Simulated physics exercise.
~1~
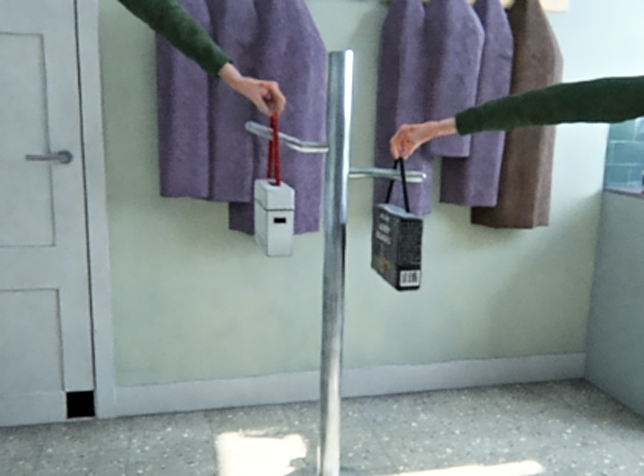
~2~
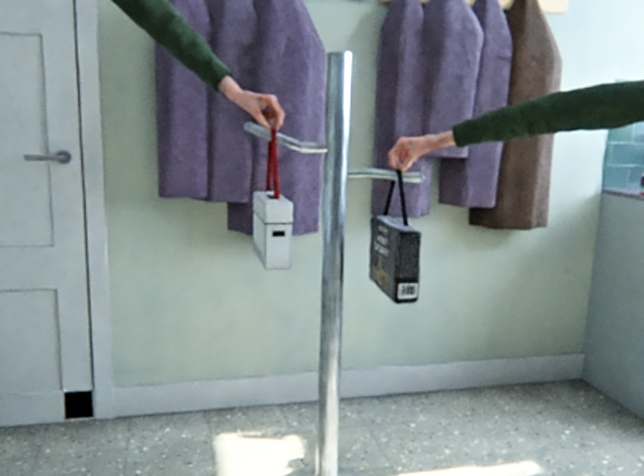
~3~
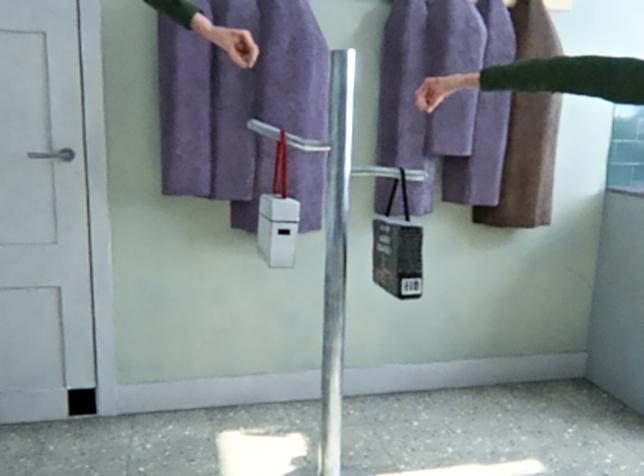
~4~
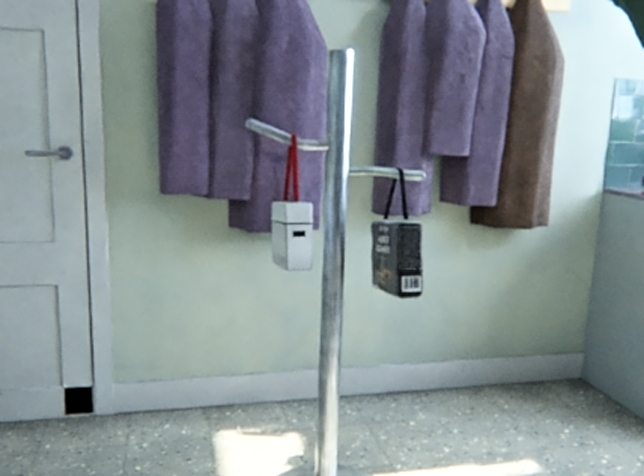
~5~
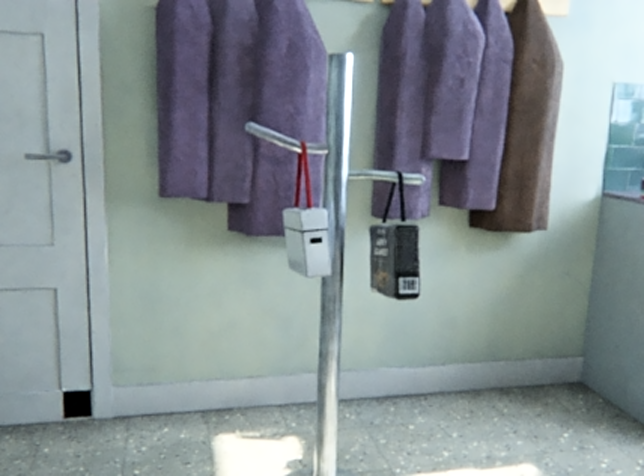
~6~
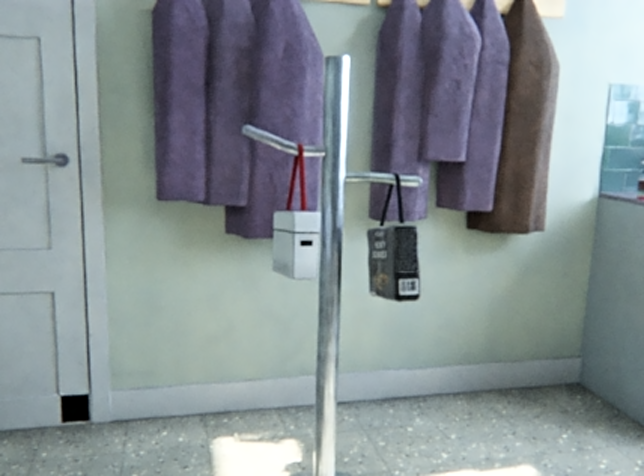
At the start, two hands in dark green sleeves hold a white case by its red loop and a black bag by its dark loop beside a metal post with two pegs. Purple coats and a brown one hang on the wall behind. The hands lower the items slightly, bringing the loops onto the pegs, then let go and draw back out of view. The white case slides along the left peg toward the post, swaying and tilting, while the black bag turns a little. At the end, both still hang from their pegs.
